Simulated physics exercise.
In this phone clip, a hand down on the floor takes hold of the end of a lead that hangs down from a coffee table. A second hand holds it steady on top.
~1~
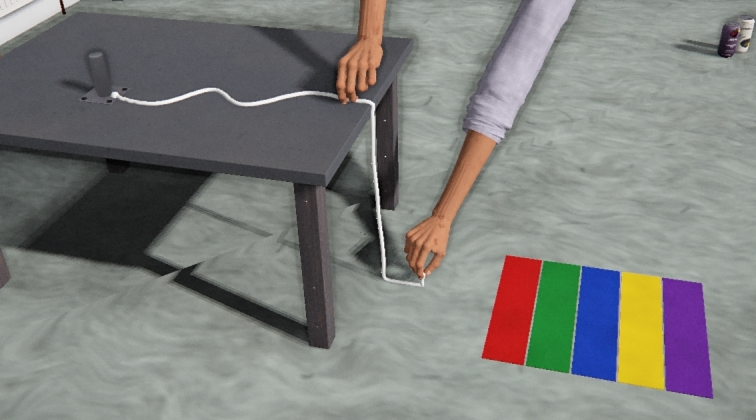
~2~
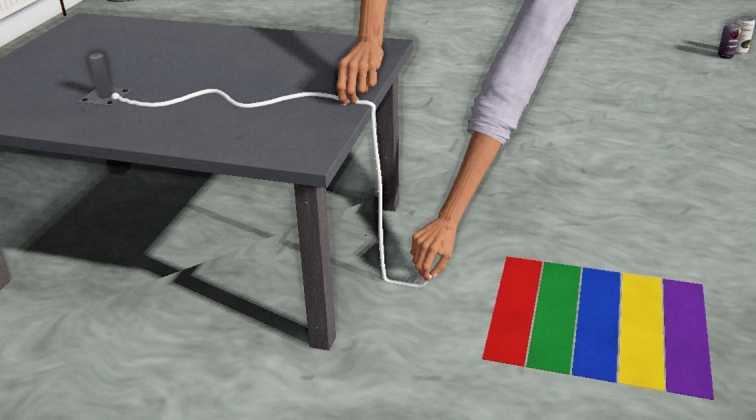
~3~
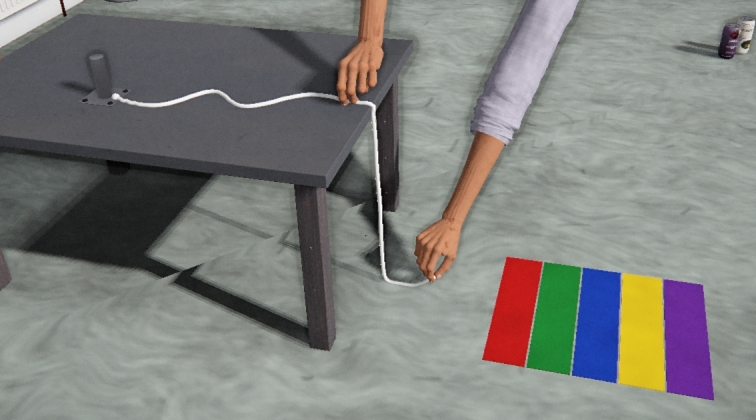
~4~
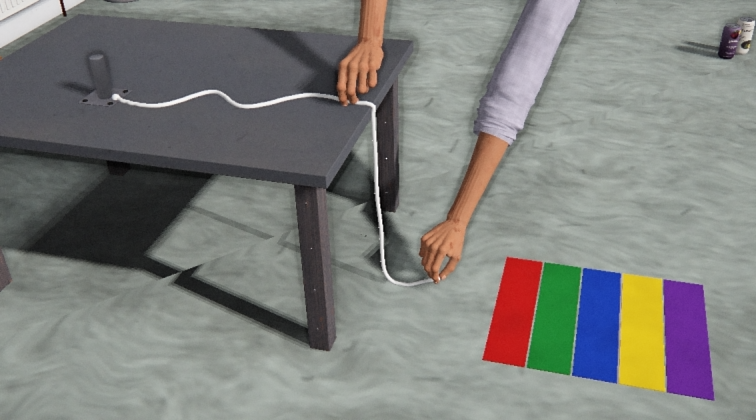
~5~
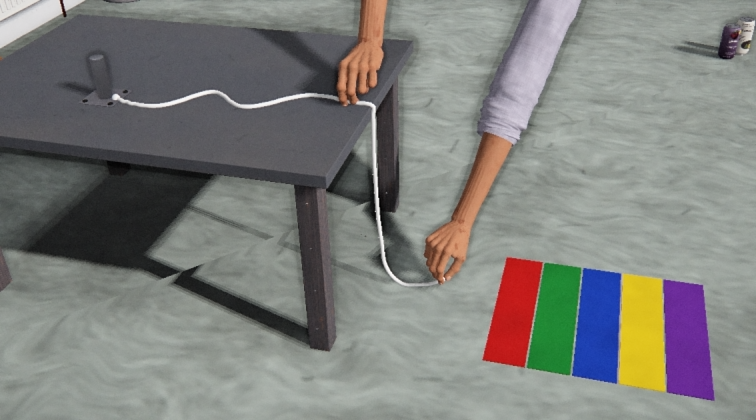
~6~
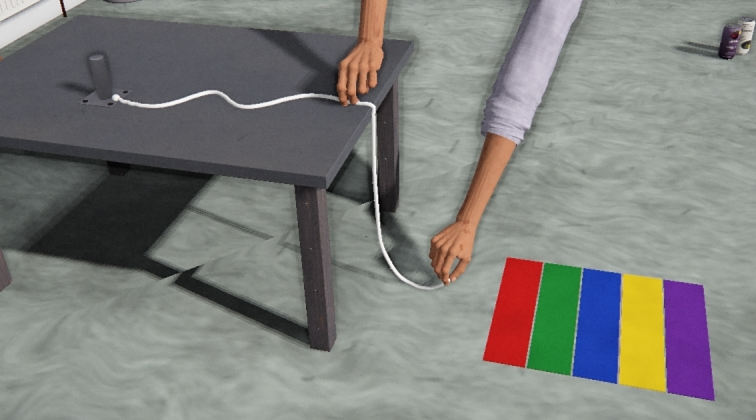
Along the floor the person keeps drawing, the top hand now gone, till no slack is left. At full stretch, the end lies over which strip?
Over the blue strip.
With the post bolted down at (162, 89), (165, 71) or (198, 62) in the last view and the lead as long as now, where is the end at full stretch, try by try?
Try by try, around (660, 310), (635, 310) and (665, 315).
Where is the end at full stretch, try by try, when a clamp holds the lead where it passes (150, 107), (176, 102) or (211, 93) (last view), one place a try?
In that order: (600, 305), (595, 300) and (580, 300).
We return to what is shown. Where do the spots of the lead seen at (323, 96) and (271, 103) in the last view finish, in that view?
First one close to (358, 107), second close to (303, 105).
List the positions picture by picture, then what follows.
End (424, 274); red (507, 340); green (550, 348); blue (595, 355); yellow (641, 363); purple (688, 371), in the first frame.
End (430, 276); lead through (144, 105) (225, 96) (296, 96) (373, 112) (380, 193) (382, 260), in the second frame.
End (434, 277), in the third frame.
End (439, 278); lead through (145, 106) (226, 97) (296, 97) (373, 113) (377, 193) (383, 260), in the fourth frame.
End (444, 279), in the fifth frame.
End (449, 280); lead through (145, 106) (226, 98) (297, 97) (373, 113) (376, 193) (389, 261), in the sixth frame.
Soon after, end near (529, 292); over red.
Then, end near (576, 299); over green.
At full stretch, end near (603, 304); over blue. Over blue.
